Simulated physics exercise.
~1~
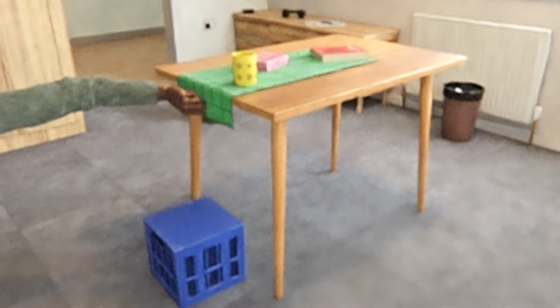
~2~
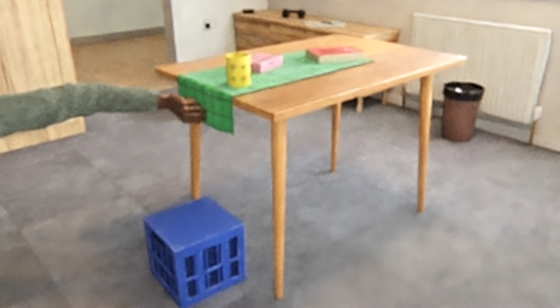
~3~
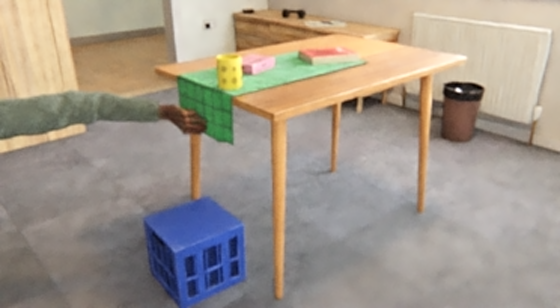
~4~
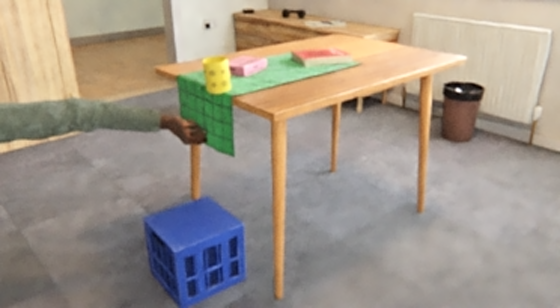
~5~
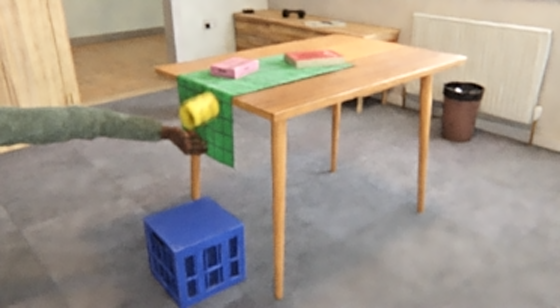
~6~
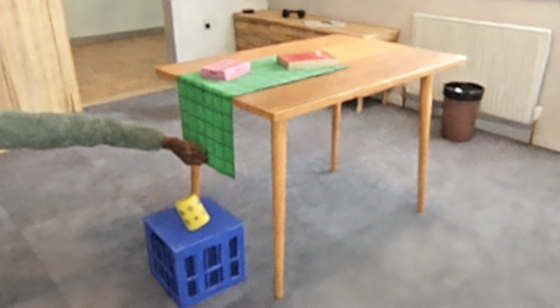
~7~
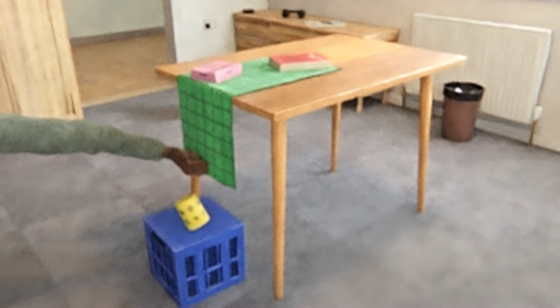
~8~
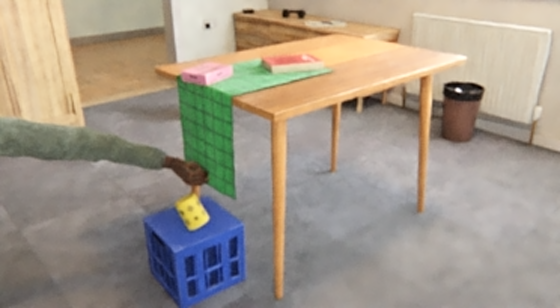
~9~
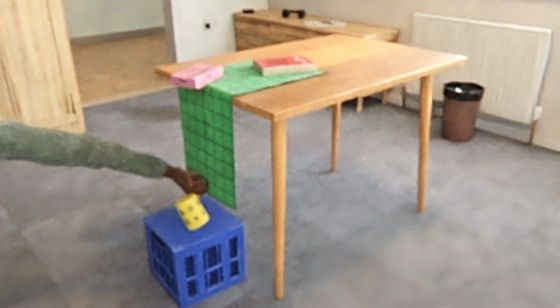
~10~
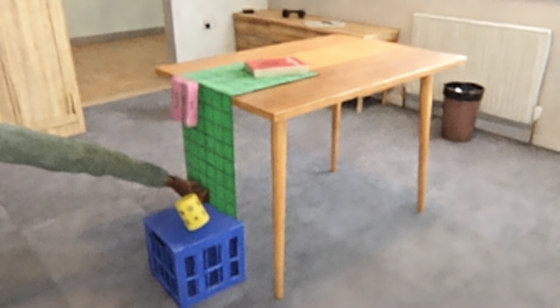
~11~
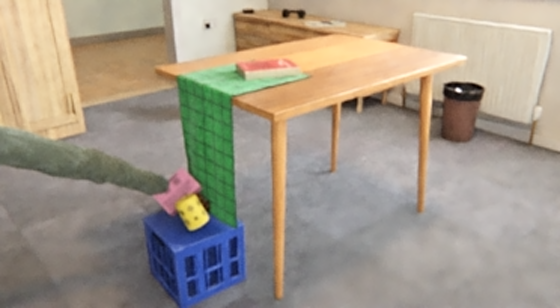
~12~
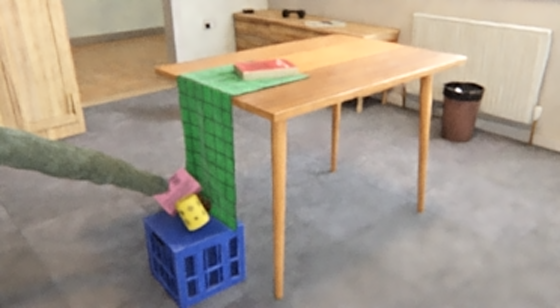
At the start, a yellow mug, a pink packet and a red book rest on a green tablecloth draped over a wooden table, above a blue crate. A hand from the left pulls the hanging end, drawing the cloth and everything on it leftward. The mug reaches the edge, tips onto its side and drops upside down onto the crate. The hand keeps pulling the cloth lower until the packet also tilts over the edge and falls beside the mug. Finally, the cloth hangs down to the crate, the hand stays near the fallen items, and the book remains on the table.
